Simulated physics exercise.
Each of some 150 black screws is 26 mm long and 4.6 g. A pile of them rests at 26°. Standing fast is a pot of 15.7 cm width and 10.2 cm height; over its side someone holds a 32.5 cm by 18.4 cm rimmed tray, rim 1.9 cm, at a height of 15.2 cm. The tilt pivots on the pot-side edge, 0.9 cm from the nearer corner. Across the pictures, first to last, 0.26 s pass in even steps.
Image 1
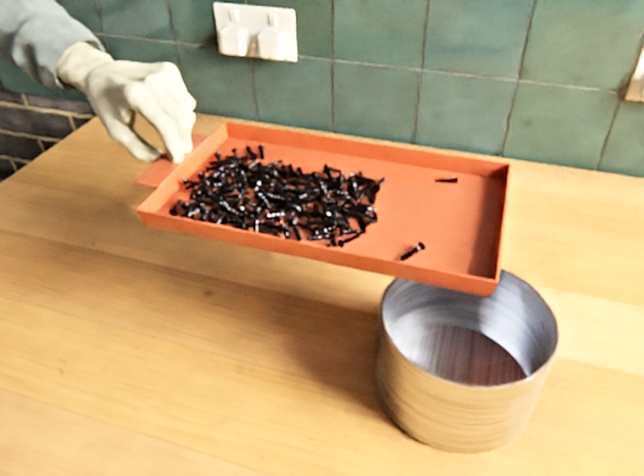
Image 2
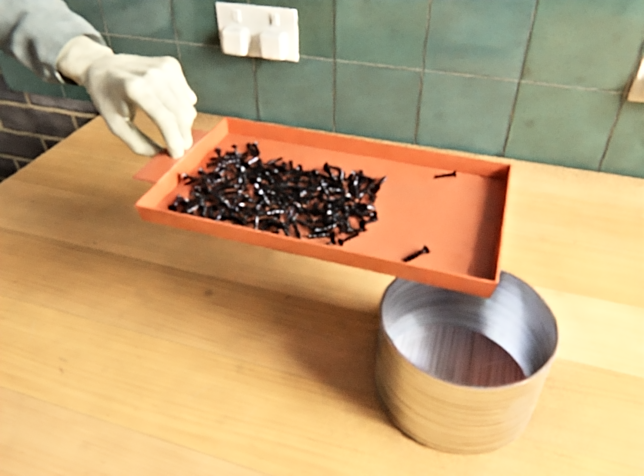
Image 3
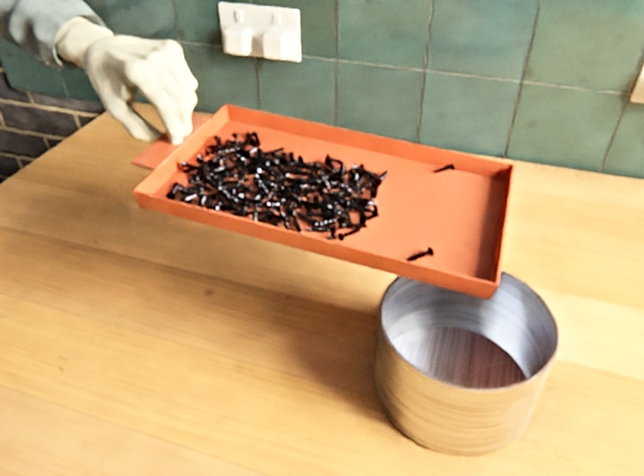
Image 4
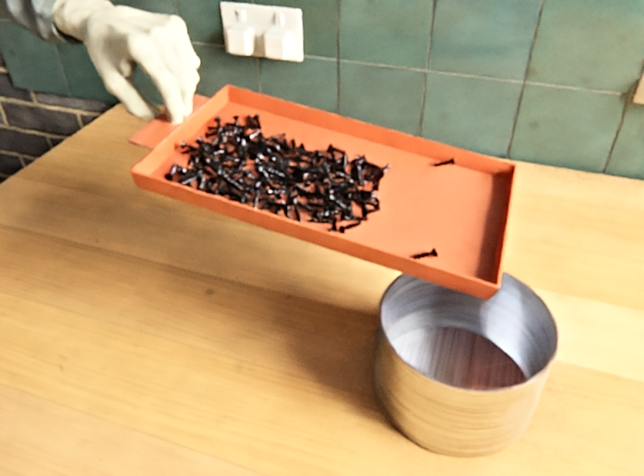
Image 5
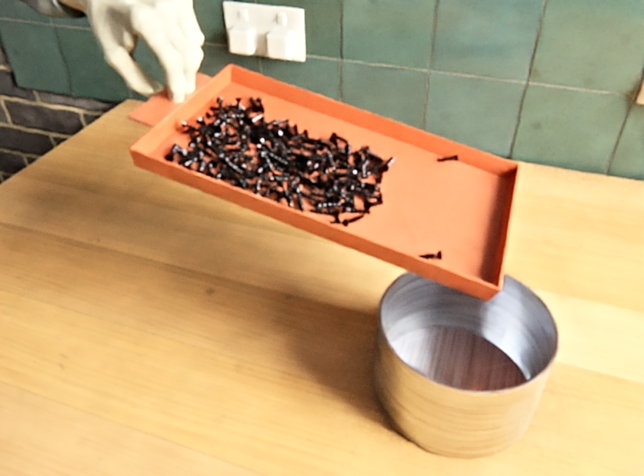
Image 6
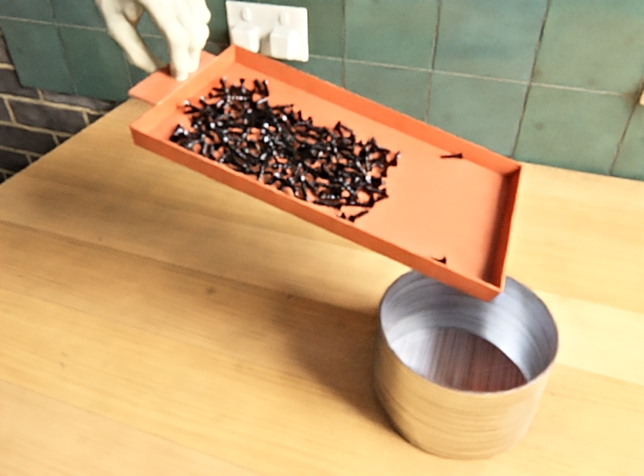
On a wooden table, a gloved hand raising the left end of an orange tray of black screws above a metal pot.
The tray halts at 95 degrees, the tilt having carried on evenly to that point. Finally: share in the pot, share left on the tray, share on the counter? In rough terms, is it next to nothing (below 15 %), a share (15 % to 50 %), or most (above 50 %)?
Roughly: Pot: A share, left on the tray: Next to nothing, counter: Most.
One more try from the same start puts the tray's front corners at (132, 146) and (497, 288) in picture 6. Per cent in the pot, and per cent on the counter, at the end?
You'd end with pot at 75 and counter at 25.
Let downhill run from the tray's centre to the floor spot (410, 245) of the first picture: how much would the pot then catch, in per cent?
Roughly 55 percent of them.
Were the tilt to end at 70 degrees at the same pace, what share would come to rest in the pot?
In that case, near 30 percent.
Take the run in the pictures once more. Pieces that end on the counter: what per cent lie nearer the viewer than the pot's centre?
Roughly 20 per cent.
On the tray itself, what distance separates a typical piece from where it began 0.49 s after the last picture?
Roughly 17 cm.
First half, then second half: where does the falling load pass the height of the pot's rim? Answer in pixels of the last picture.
I'd mark about (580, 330) for the first half, then (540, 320) for the second.
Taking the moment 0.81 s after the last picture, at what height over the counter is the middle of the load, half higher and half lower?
Some 2 cm above the counter.
Then, 0.49 s after the last picture, tilt 54 degrees; the tray holds 95 %, the pot 0 %.
Then, 0.81 s after the last picture, tilt 79 degrees; the tray holds 30 %, the pot 20 %.
Then, 1.23 s after the last picture, tilt 95 degrees; the tray holds 5 %, the pot 30 %.
In the end, pot 35 %, tray 0 %, counter 65 %.
